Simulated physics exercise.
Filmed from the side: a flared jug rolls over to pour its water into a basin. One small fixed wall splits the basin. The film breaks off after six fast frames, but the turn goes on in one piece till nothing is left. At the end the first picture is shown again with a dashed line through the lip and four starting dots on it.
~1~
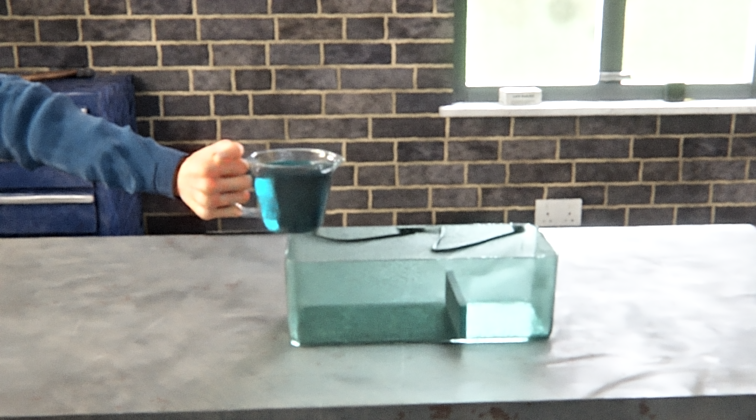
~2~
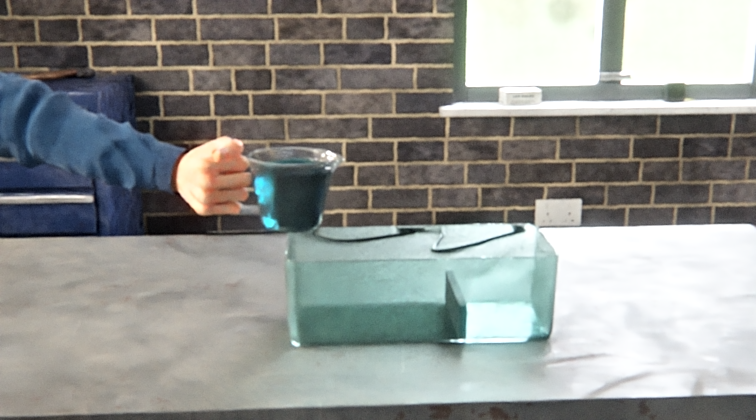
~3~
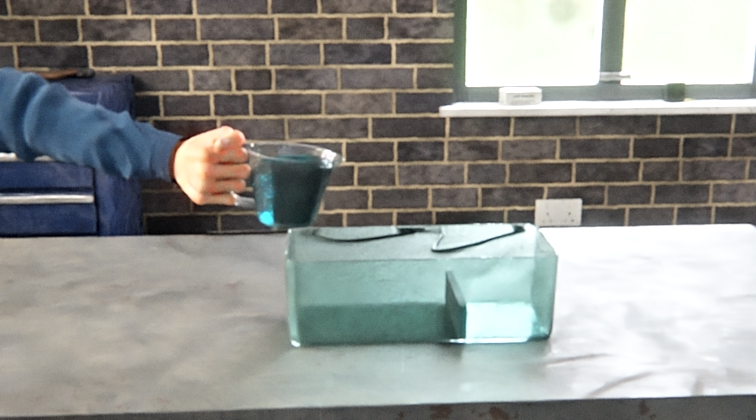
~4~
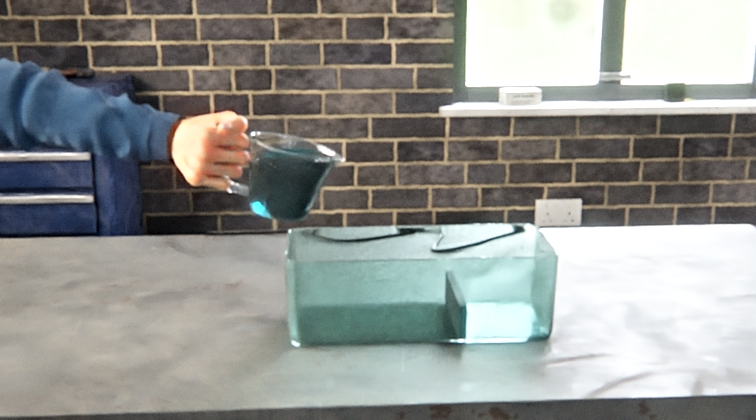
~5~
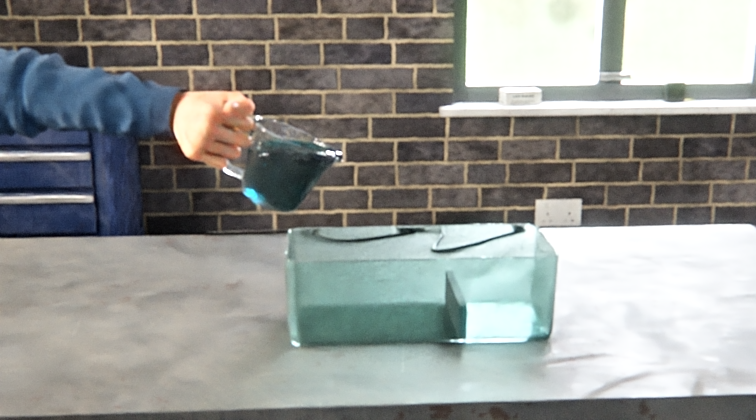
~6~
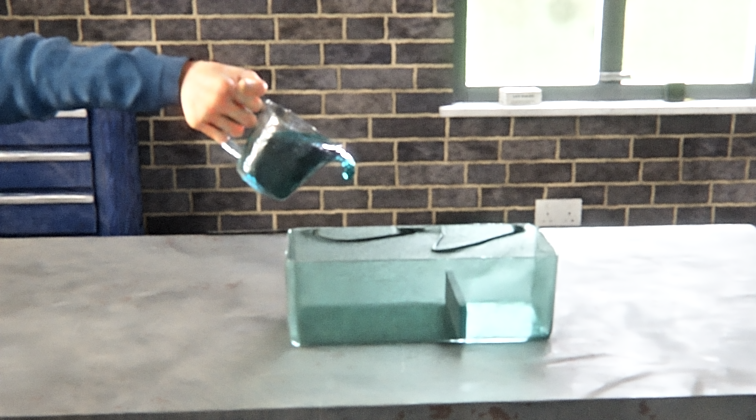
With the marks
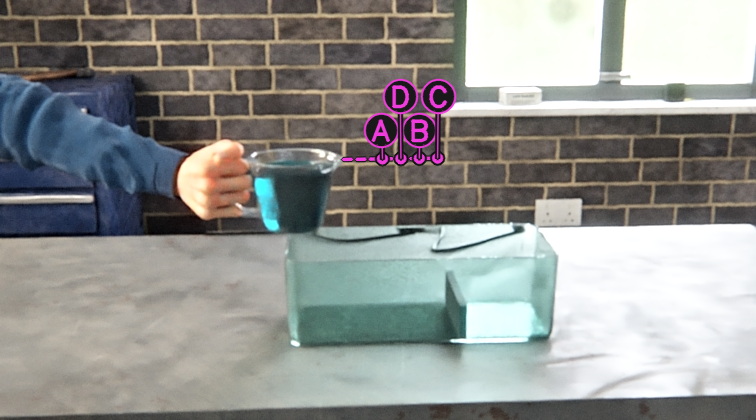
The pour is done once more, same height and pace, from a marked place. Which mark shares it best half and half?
Use spot A.
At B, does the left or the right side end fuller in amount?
The right one.
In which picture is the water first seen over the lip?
In picture 5.
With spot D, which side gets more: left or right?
The right side.
On the marked copy, A at (382, 158); B at (419, 158); C at (437, 158); D at (400, 158).
With A, about 48 % ends left of the wall and 50 % right of it.
With B, about 9 % ends left of the wall and 88 % right of it; 4 % is lost outside.
With C, about 20 % ends left of the wall and 76 % right of it; 4 % is lost outside.
With D, about 14 % ends left of the wall and 85 % right of it.
